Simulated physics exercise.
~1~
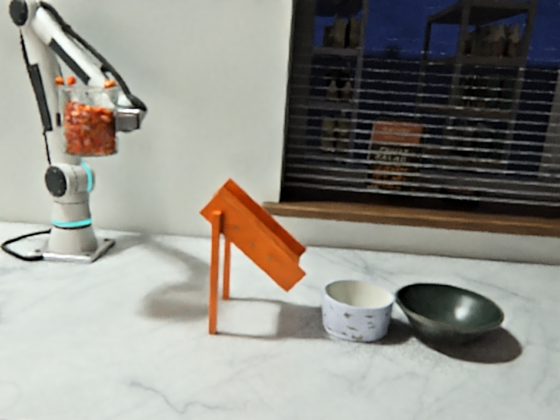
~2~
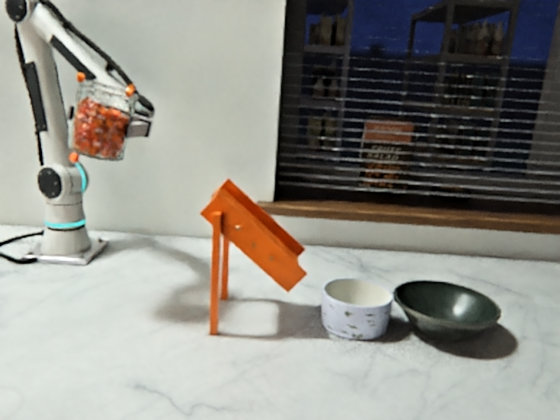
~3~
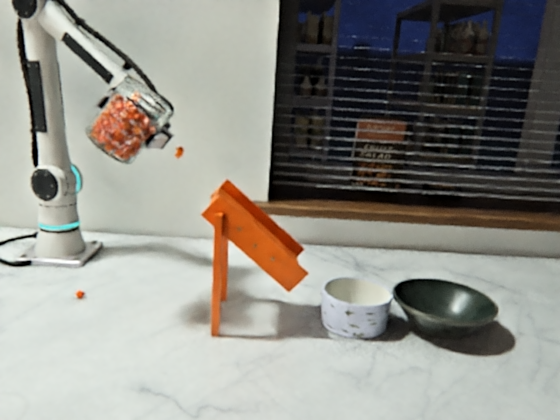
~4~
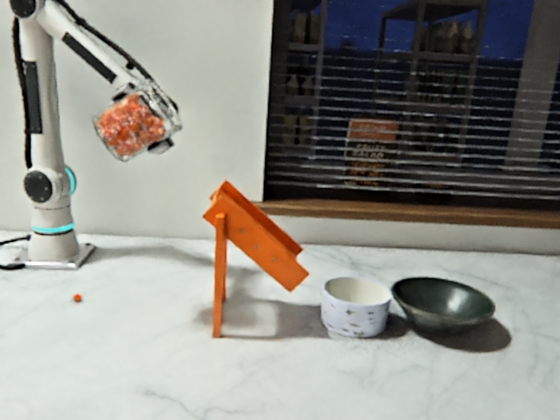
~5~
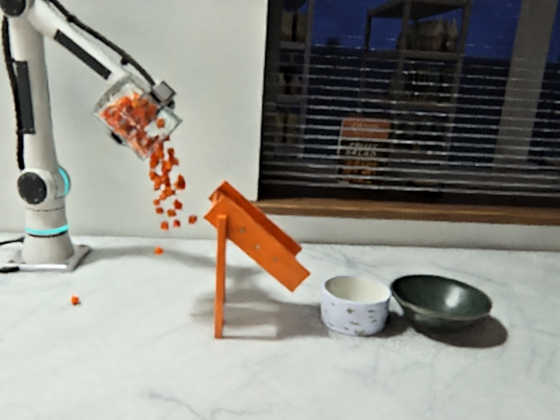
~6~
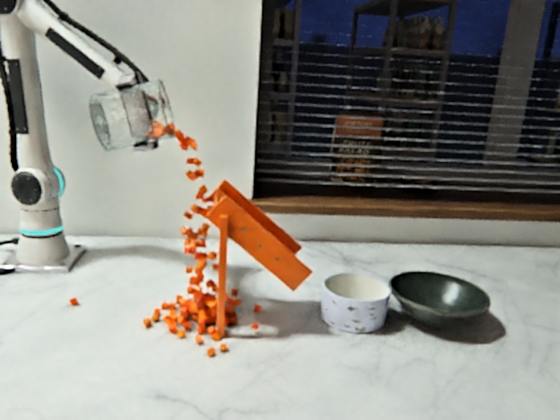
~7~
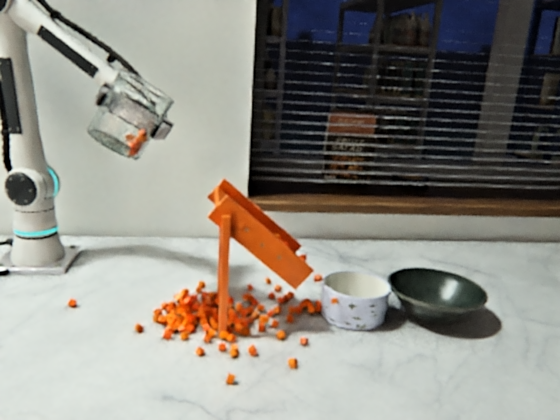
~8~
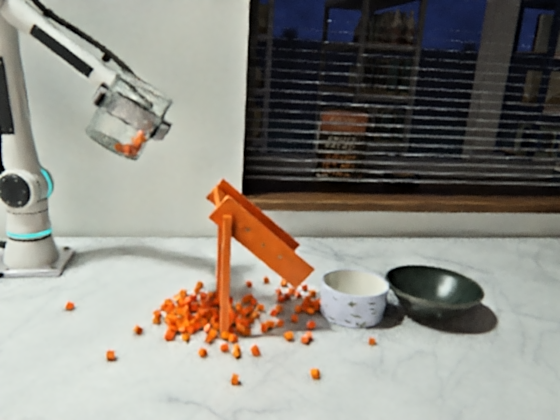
To begin with, a robot arm on the left holds a clear cup full of small orange vegetable dice, with an orange chute, a white patterned bowl and a dark bowl standing on a marble table. The arm tips the cup to the right, and a stray piece or two drops out. It then turns the cup steeply downward, and the dice pour out in a stream near the chute's upper end. Most fall short and pile around the chute's legs. Finally the arm tilts the cup back with a few dice still inside, while the rest lie scattered across the table.
